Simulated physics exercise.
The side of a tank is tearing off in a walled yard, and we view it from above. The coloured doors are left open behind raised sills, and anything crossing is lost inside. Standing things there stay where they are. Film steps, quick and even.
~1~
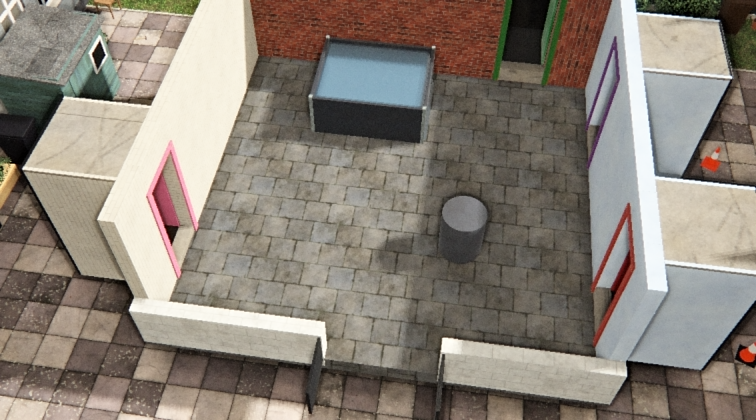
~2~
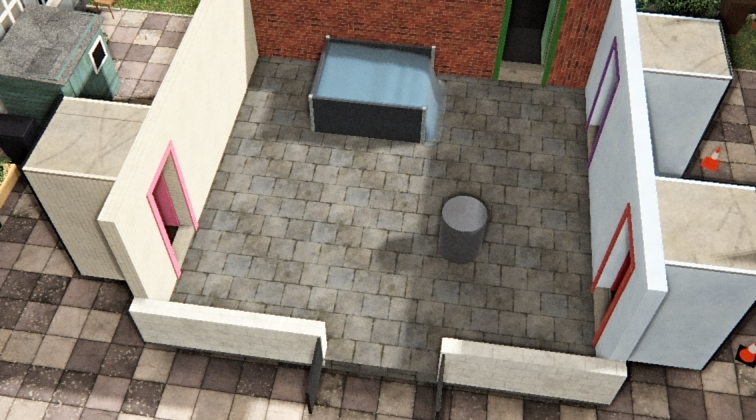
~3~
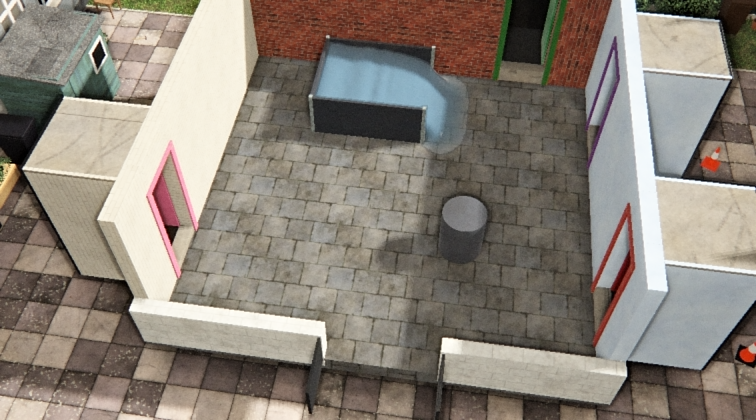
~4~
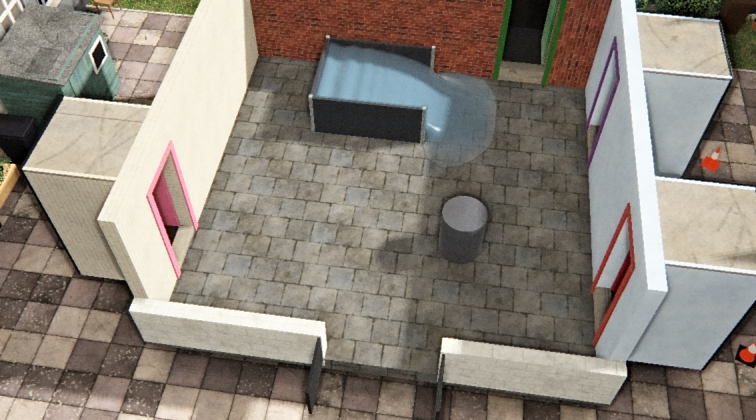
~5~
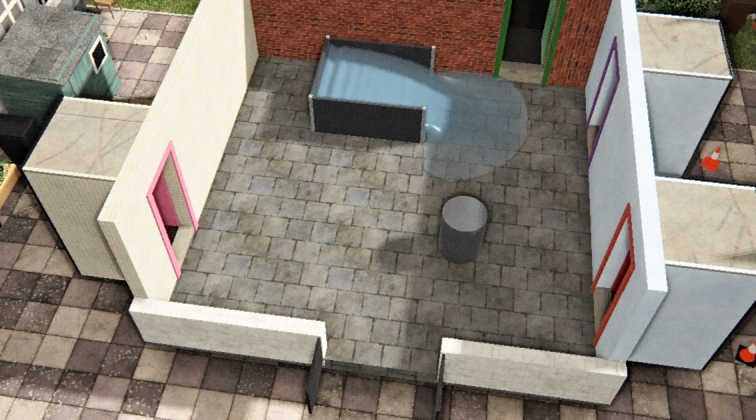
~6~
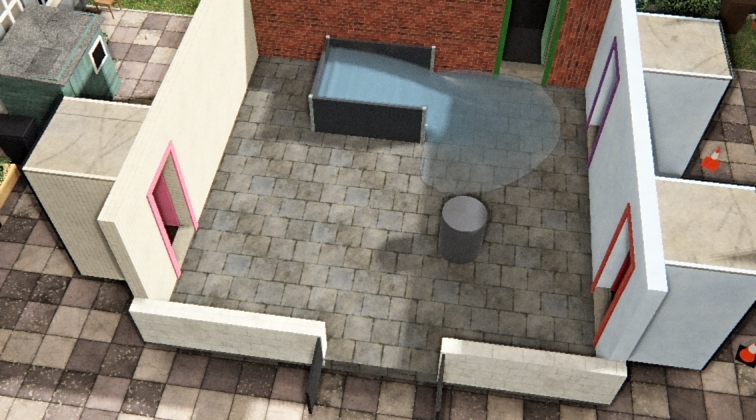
Water pouring from the right side of an open tank and spreading rightward across the paving of a walled yard.
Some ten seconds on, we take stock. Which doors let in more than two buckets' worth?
My prediction: The red door stays within two buckets of inflow; the green door stays within two buckets of inflow; the pink door stays within two buckets of inflow; the purple door passes two buckets of inflow.
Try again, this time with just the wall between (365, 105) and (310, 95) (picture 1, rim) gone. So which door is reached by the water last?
The answer is the green door.
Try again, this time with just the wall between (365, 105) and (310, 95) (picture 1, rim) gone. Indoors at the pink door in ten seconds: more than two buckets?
Result for pink: It tops the limit.
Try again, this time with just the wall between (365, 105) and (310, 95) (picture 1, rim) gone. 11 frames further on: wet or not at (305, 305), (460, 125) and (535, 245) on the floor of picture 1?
In turn: Inundated, then untouched, then untouched.
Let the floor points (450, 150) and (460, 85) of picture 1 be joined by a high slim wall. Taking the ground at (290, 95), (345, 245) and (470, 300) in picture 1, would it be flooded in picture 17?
Taking the points in turn, they are high and dry, inundated and high and dry.
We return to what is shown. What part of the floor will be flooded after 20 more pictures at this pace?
My estimate is close to 40 per cent.
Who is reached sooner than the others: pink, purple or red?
That would be the one in purple, ahead of the rest.
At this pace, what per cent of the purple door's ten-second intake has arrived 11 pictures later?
Share by then: 60 in a hundred.
A moment on, water covers 25 % of the floor; the red door not reached, the green door wet at the sill, nothing in, the pink door not reached, the purple door over two buckets in.
Next, water covers 30 % of the floor; the red door wet at the sill, nothing in, the green door wet at the sill, nothing in, the pink door not reached, the purple door far over two buckets in.
Then, water covers 40 % of the floor; the red door wet at the sill, nothing in, the green door wet at the sill, nothing in, the pink door not reached, the purple door far over two buckets in.
Later, water covers 70 % of the floor; the red door wet at the sill, nothing in, the green door wet at the sill, nothing in, the pink door not reached, the purple door far over two buckets in.
In the end, water covers 90 % of the floor; the red door under two buckets in, the green door wet at the sill, nothing in, the pink door wet at the sill, nothing in, the purple door far over two buckets in.
